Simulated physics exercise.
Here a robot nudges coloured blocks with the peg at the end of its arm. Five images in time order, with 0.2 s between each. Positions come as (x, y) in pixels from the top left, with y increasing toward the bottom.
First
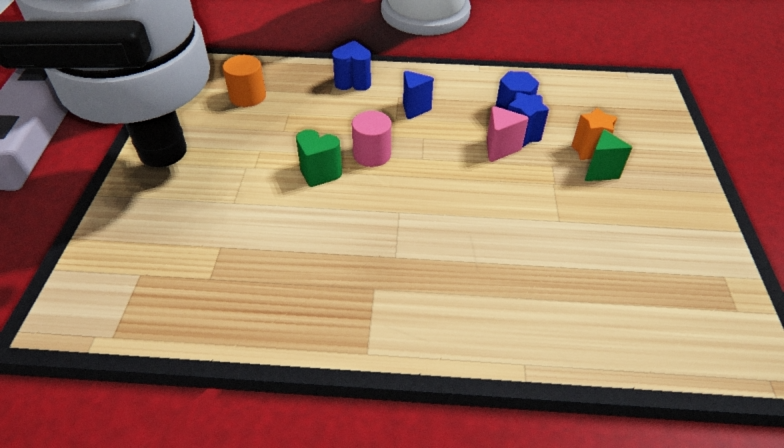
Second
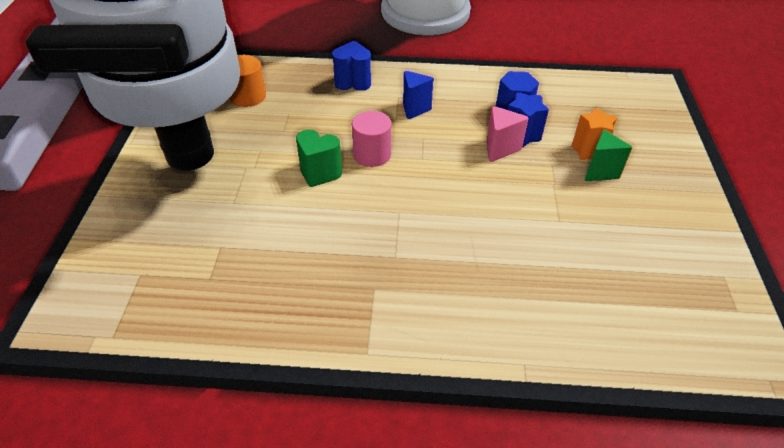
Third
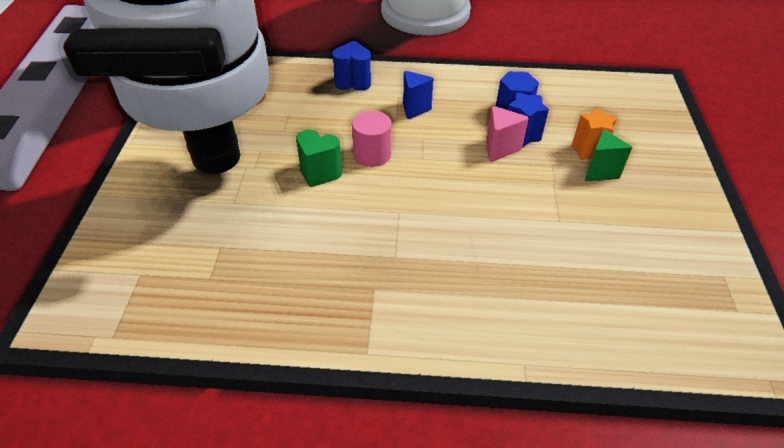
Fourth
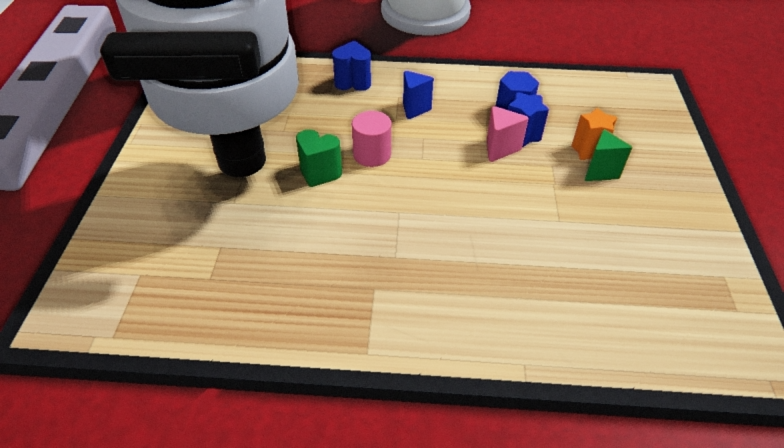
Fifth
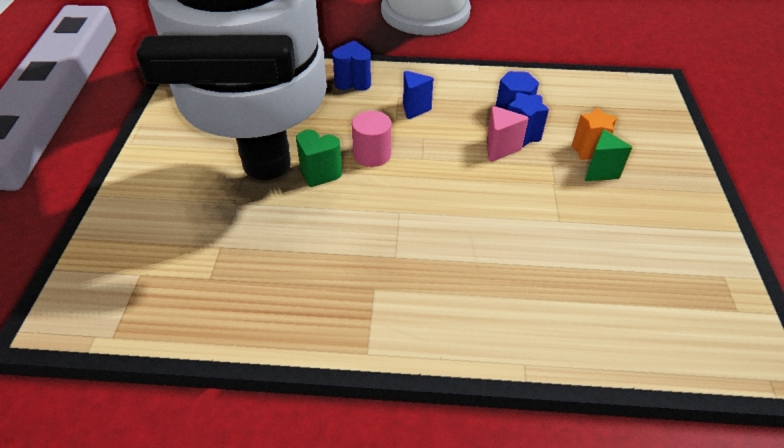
On a wooden board, a robot arm moves its black peg right, beside a green heart-shaped block.
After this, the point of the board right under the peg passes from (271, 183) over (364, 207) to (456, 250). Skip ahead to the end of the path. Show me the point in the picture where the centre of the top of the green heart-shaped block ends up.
If I read the scene right, the answer is (350, 139).
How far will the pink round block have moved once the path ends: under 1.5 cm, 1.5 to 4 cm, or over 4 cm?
Shift: Under 1.5 cm.
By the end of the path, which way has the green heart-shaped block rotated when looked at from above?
Overhead view: Anti-clockwise.
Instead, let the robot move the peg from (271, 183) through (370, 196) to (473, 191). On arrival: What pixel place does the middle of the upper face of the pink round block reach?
Around (388, 112).
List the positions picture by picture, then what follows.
Peg tip at (164, 153); block tops, green heart-shaped block at (316, 141); pink round block at (371, 122), in the first picture.
Peg at (191, 156); blocks unchanged, in the second picture.
Peg at (217, 160); blocks unchanged, in the third picture.
Peg at (243, 163); blocks unchanged, in the fourth picture.
Peg at (267, 166); green heart-shaped block at (316, 141); pink round block at (371, 122), in the fifth picture.
What follows on the original path. One third of the way, peg at (333, 180); green heart-shaped block at (350, 139), turned 50° anticlockwise; pink round block at (379, 118).
Two thirds of the way, peg at (397, 202); green heart-shaped block at (350, 139), turned 50° anticlockwise; pink round block at (378, 118).
At the end, peg at (458, 233); green heart-shaped block at (350, 139), turned 50° anticlockwise; pink round block at (378, 118).
